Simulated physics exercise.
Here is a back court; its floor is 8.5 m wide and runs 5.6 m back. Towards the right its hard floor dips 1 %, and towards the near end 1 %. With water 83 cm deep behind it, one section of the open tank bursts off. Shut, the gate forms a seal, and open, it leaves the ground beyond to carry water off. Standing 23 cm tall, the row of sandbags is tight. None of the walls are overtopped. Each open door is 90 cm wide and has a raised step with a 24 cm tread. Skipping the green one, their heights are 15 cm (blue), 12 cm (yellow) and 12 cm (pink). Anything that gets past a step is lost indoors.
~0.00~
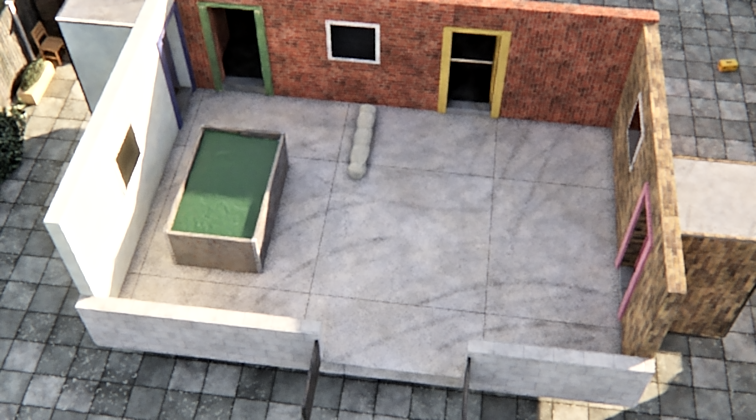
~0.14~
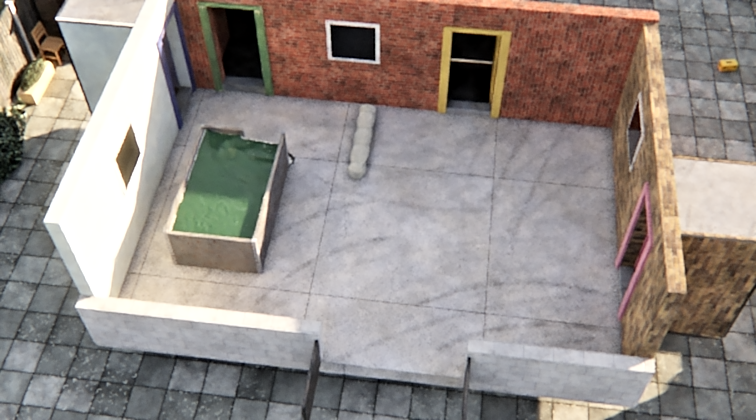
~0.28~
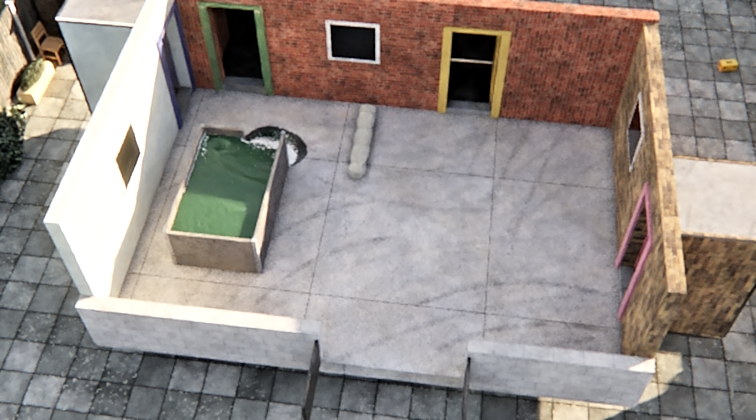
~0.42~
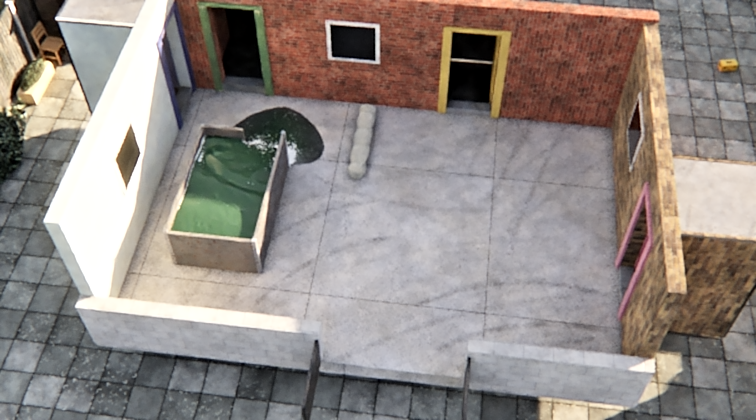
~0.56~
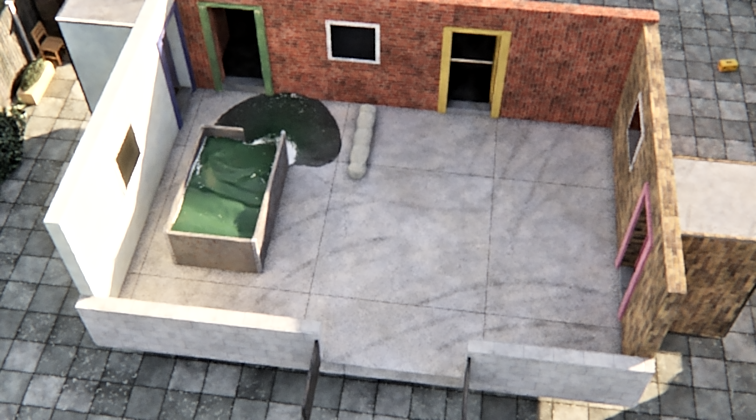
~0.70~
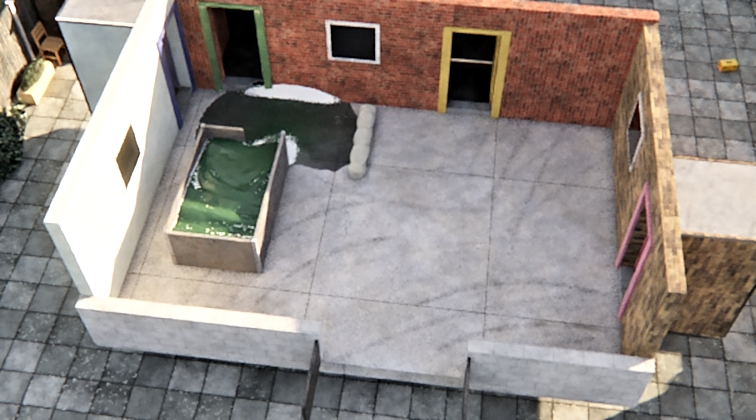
The footage shows a walled court where a section on the far side of an open tank of green water gives way, and water pours out, spreading across the grey floor to the green door and the low pale barrier.
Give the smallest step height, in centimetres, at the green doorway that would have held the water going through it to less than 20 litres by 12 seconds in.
The smallest height is about 24 cm.
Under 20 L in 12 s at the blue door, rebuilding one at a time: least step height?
At blue, roughly 25 cm.
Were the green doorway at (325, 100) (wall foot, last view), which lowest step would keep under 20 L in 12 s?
Roughly 31 cm.
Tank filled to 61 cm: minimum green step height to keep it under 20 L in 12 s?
About 16 cm.
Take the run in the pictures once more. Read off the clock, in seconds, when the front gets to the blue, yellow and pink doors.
Blue = 0.9 s, yellow = 1.6 s, pink = 4.5 s.
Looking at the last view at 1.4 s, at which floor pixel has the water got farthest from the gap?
The farthest wet point sits near (448, 112) in the last view.
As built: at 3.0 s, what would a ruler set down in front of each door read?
Centimetres: Blue = 24, yellow = 3, pink = 0, green = 20.
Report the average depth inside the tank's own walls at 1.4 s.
The average depth is some 60 cm.
After 1.4 s water covers 15 % of the floor, deepest (42 cm) near (288, 103); 27 cm at the green door, 7 litres in over its 19 cm step.
After 3.0 s water covers 45 % of the floor, deepest (31 cm) near (357, 116); 20 cm at the green door, 50 litres in over its 19 cm step.
After 12.0 s water covers 80 % of the floor, deepest (15 cm) near (618, 280); 6 cm at the green door, 55 litres in over its 19 cm step.
At the green door as built, the water arrived by 0.7 s and peaked near 29 cm at 1.6 s.
With a step of 21 cm, 40 litres would have come in within the 12 s; with 28 cm, 8 litres. So under 20 litres takes about 24 cm.
